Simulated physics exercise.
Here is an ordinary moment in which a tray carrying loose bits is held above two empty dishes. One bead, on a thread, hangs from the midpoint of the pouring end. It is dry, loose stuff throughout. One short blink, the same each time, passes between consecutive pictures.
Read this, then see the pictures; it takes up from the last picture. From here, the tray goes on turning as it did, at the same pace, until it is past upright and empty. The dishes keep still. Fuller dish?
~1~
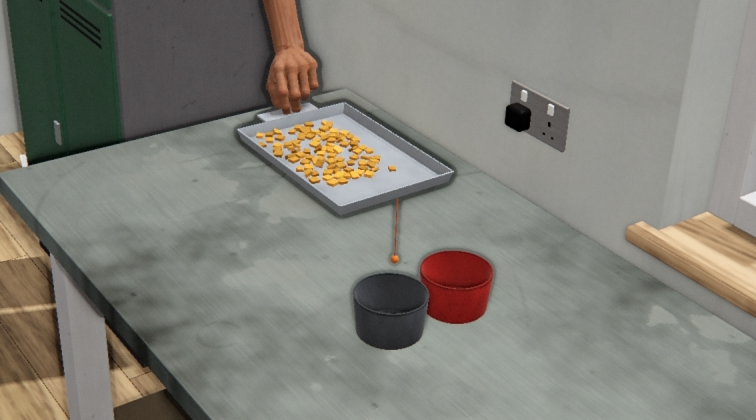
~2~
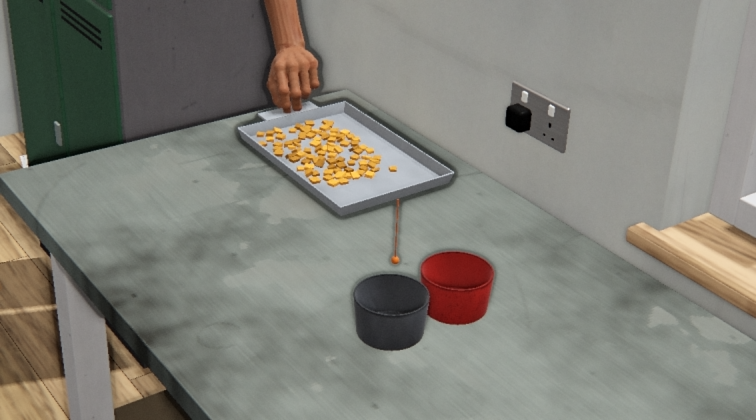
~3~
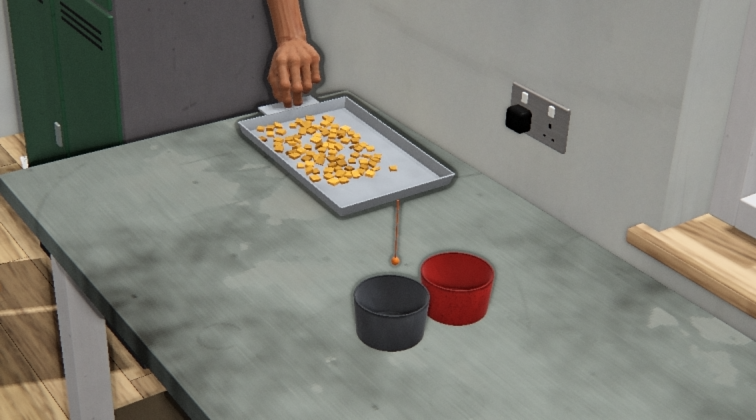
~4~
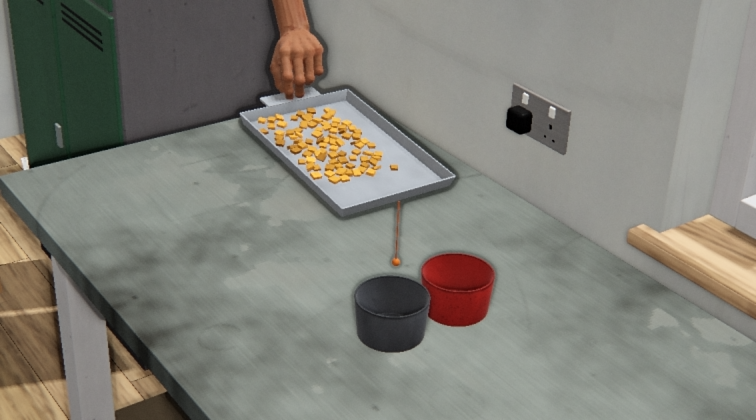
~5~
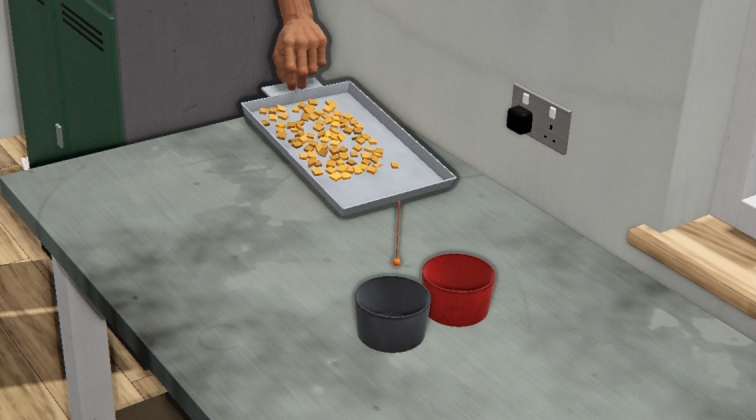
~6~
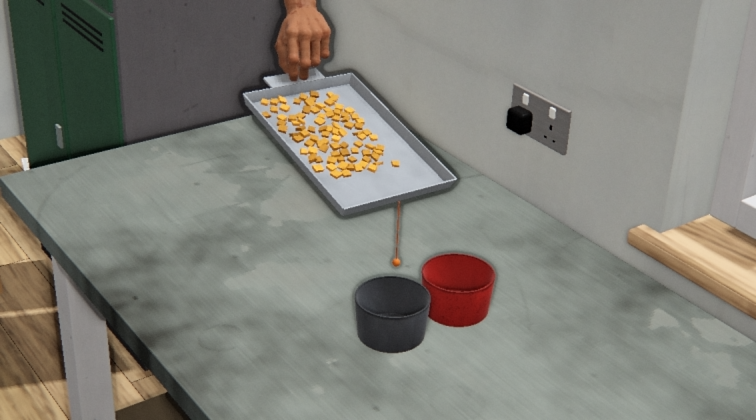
The dish on the right is going to receive more.
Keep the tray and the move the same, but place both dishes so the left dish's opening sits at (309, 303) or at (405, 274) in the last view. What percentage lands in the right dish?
First 10 per cent, second 20 per cent.
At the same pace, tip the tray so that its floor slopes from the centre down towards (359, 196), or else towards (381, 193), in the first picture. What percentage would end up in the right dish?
For the first it's near 0 %, for the second near 20 %.
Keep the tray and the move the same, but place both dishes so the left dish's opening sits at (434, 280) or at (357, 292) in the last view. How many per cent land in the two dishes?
Roughly 60 per cent, then roughly 50 per cent.
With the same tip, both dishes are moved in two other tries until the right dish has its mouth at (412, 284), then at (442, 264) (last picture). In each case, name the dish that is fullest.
The dish to the right at the first, the dish to the right at the second.
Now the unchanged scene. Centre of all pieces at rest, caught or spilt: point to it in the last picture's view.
Centre at rest, last view: Approx. (449, 311).
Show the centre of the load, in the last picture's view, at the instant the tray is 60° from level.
I'd put the middle of the pieces at roughly (409, 180).
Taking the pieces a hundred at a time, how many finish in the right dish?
My best guess is about 60 in a hundred.
Soon, tray tipped steeply; nearly all on the tray; a stray few in the right dish; a small part in the air.
A while on, tray tipped past a quarter turn; about two thirds on the tray; a stray few in the left dish; a small part in the right dish; a small part in the air.
Towards the end, tray tipped past a quarter turn; about a third in the left dish; about two thirds in the right dish; a small part outside both.
Finally, tray tipped past a quarter turn; about a third in the left dish; about two thirds in the right dish; a small part outside both.
